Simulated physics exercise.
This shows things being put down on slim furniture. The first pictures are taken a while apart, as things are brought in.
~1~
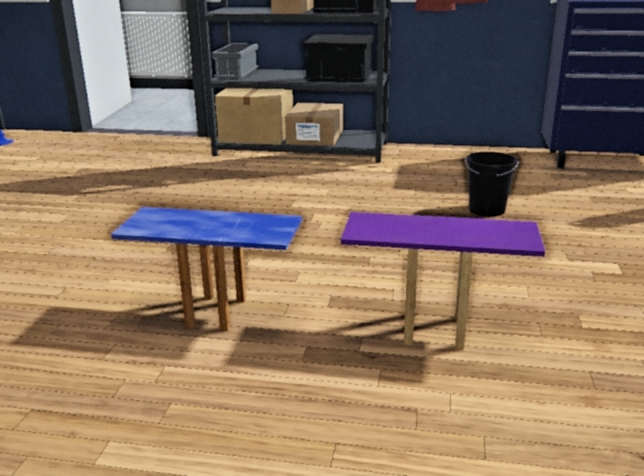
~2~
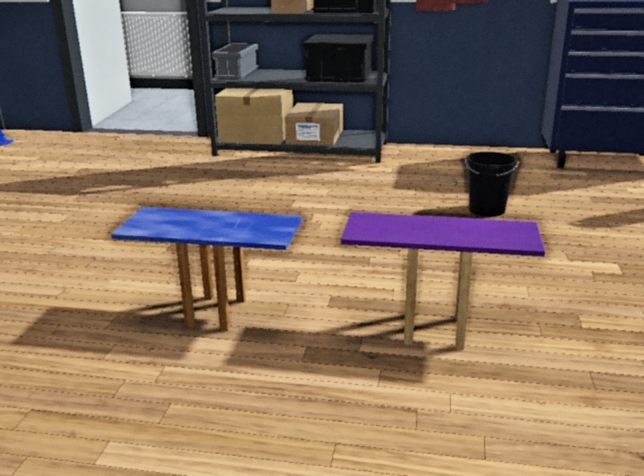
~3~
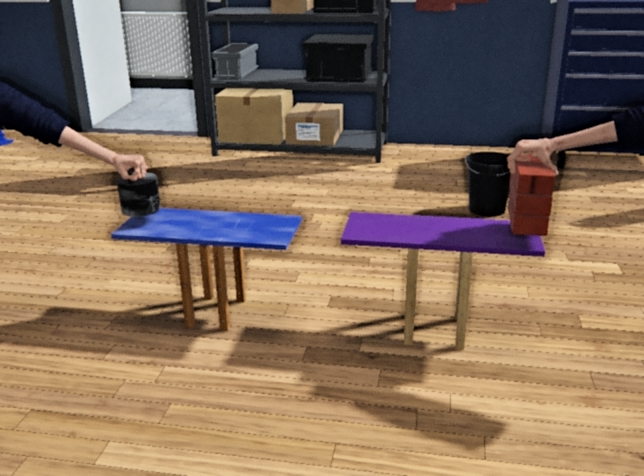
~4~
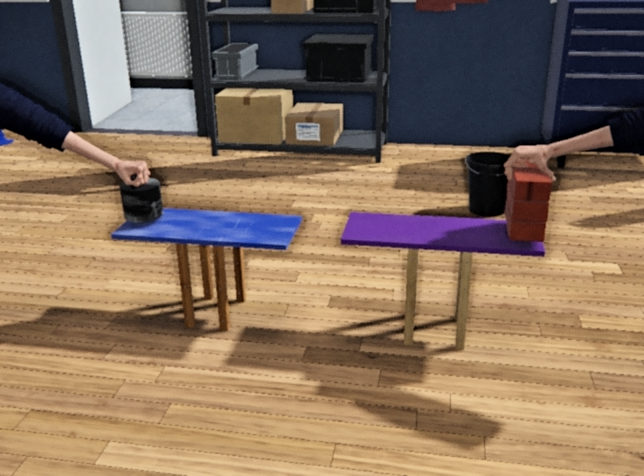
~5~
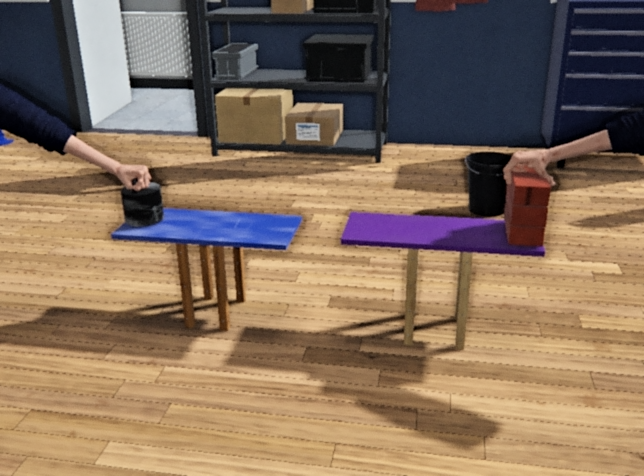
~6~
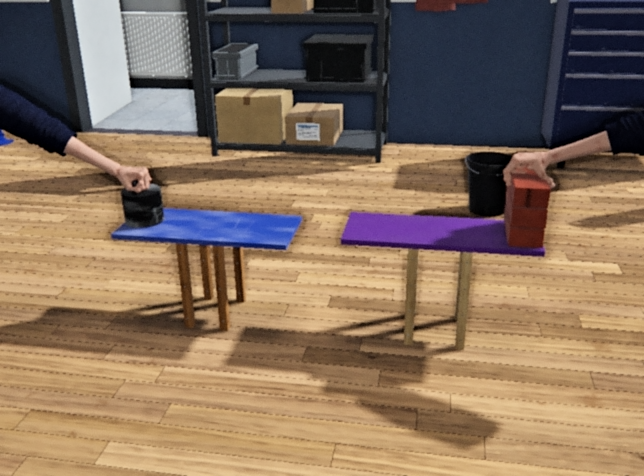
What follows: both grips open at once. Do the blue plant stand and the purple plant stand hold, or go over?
Here the blue plant stand overbalances, the purple plant stand overbalances.
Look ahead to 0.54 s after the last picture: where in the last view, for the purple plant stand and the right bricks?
About (505, 237), and the other about (595, 255).
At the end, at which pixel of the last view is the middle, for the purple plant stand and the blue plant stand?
About (547, 267), and the other about (115, 244).
Then, 0.54 s on from there, blue plant stand turned 51° from its first pose near (132, 240); purple plant stand turned 31° from its first pose near (505, 237).
In the end, the blue plant stand tips up, near (115, 244); the purple plant stand tips up, near (547, 267).
